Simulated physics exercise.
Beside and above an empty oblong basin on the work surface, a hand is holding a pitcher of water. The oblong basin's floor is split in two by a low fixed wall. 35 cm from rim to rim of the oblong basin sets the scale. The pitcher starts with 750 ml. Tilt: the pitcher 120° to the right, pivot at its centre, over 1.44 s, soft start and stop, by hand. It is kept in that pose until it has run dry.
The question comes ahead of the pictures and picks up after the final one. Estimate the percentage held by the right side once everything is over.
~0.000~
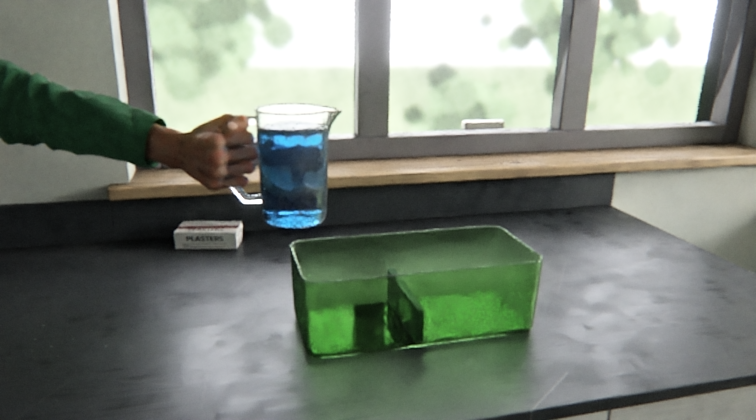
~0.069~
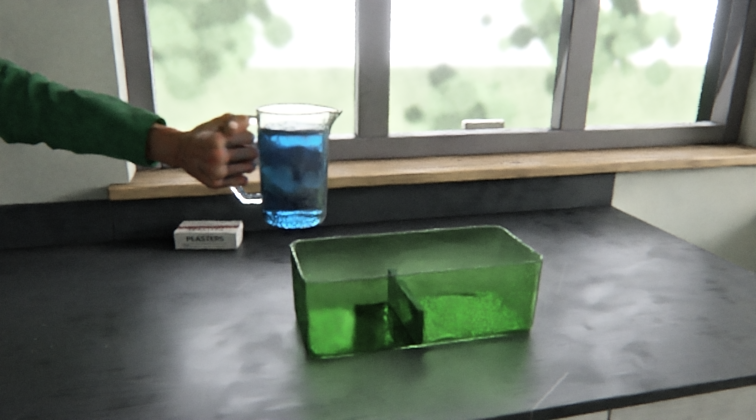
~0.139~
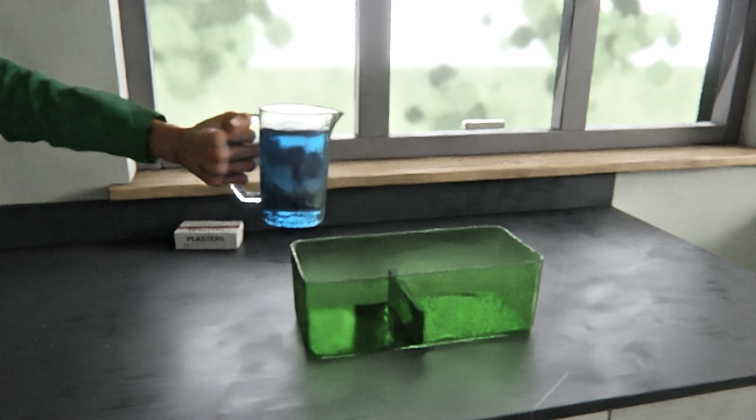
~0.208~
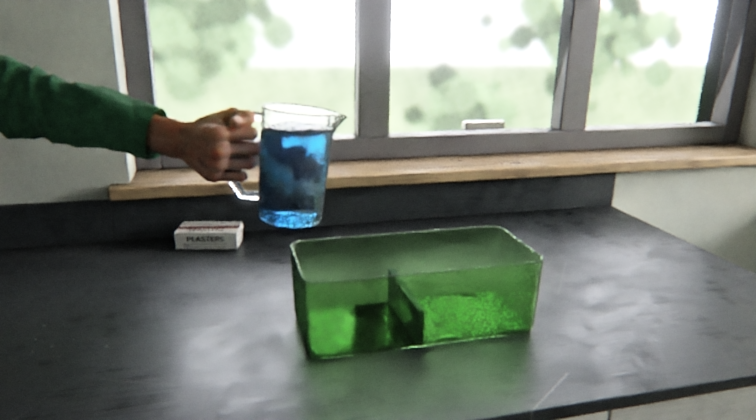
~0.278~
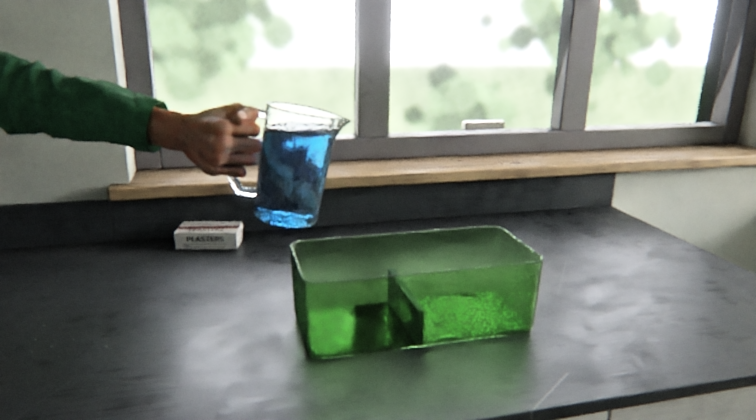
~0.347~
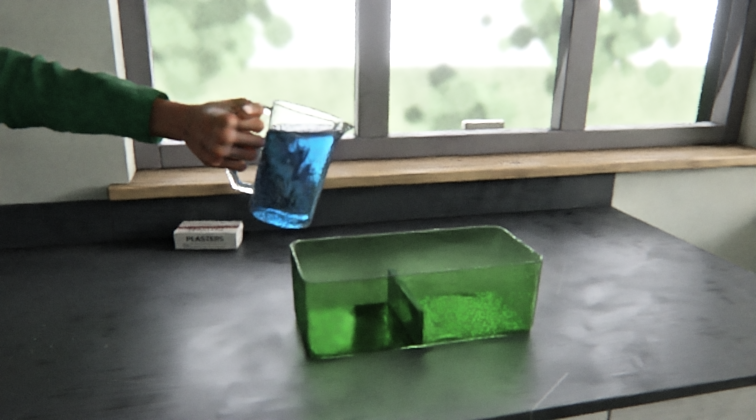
I would say 23 per cent.
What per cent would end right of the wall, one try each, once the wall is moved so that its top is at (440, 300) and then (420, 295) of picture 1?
I'd put it at about 10 per cent for the first and about 5 per cent for the second.
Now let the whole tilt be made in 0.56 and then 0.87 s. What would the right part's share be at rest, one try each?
About 10 %, then about 10 %.
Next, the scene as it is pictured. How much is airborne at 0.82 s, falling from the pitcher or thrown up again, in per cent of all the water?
Close to 12 per cent, I'd say.
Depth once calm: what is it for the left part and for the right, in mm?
Left part: About 24 mm; right part: About 6 mm.
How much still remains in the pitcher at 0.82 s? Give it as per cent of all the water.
At that time about 80 in a hundred parts are still held.
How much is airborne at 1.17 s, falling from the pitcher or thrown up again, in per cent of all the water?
I'd say some 16 per cent is in the air.
By 0.82 s the tilt is 74° and 80 per cent is still to pour, 2 is left of the wall and 5 right of it.
By 1.17 s the tilt is 110° and 22 per cent is still to pour, 41 is left of the wall and 21 right of it.
By 1.54 s the tilt is 120° and 0 per cent is still to pour, 73 is left of the wall and 23 right of it.
By 1.94 s the tilt is 120° and 0 per cent is still to pour, 73 is left of the wall and 23 right of it.
At rest 73 per cent lies left of the wall, 23 right of it and 4 outside.
